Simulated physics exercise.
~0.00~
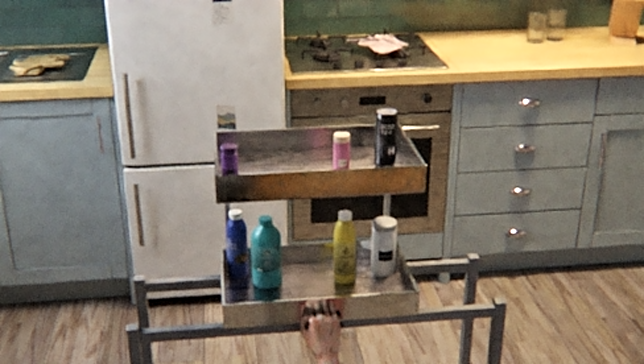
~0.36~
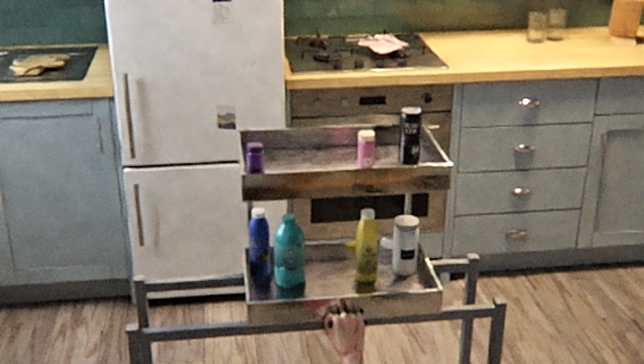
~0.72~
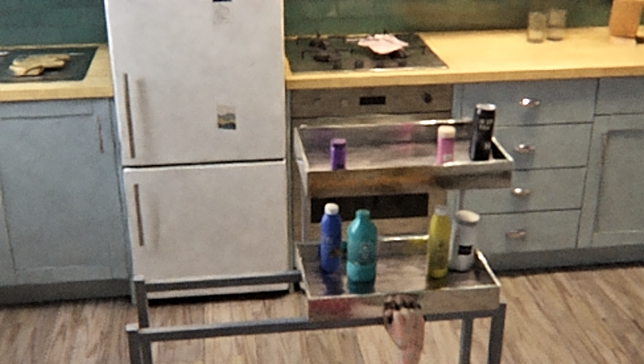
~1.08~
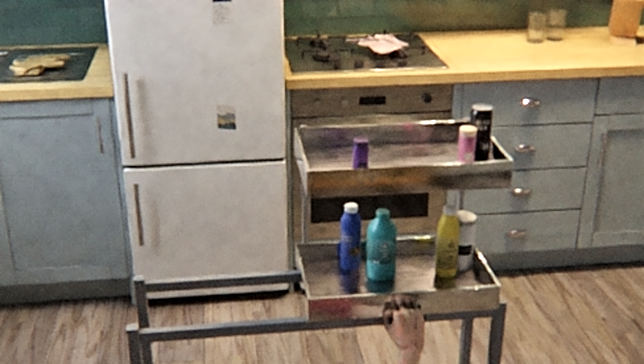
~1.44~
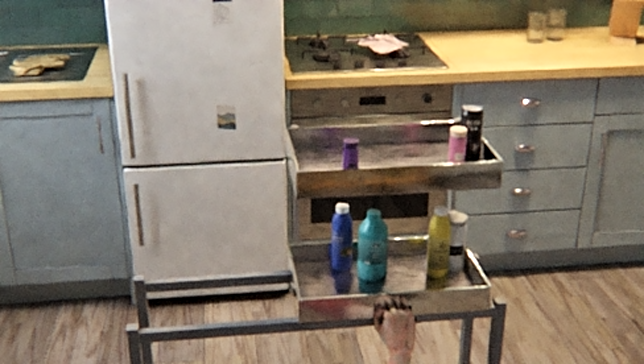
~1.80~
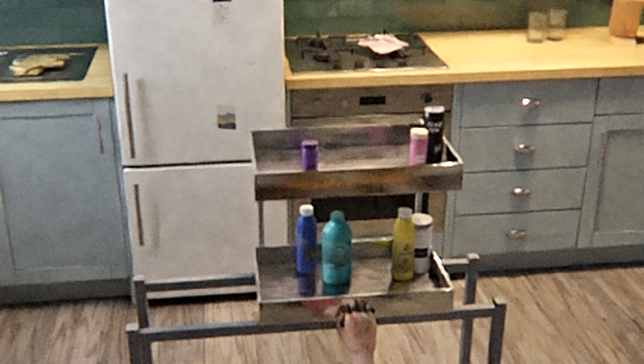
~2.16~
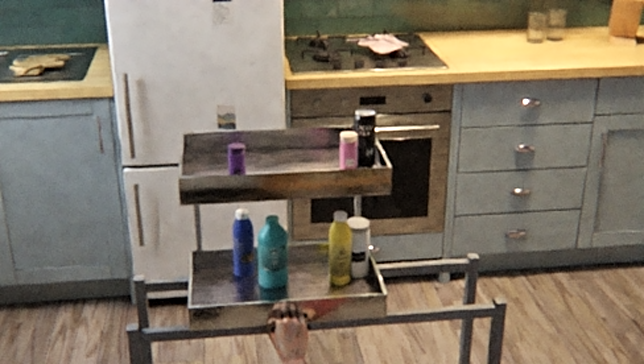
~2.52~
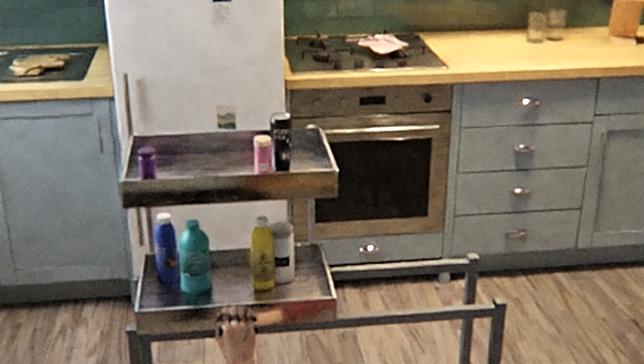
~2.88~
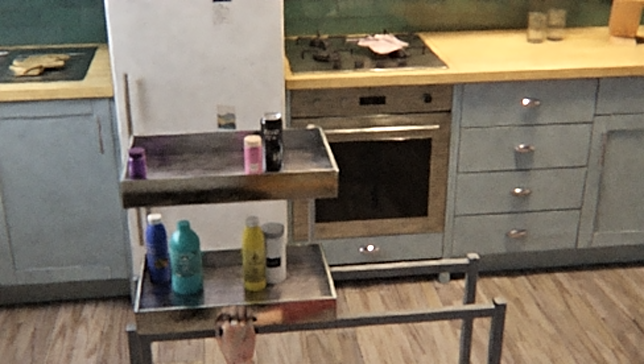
A hand grips the front of a two-level metal tray unit on a low grey frame, seen from the front in a kitchen with a white fridge, an oven and blue-grey cabinets. The upper tray holds a purple shaker, a pink shaker and a black can, while the lower holds blue, turquoise and yellow bottles and a white jar. The hand slides the unit right until it halts, and the containers shift a little further right. It then pulls the unit left to the far side, where it stops with everything still upright.
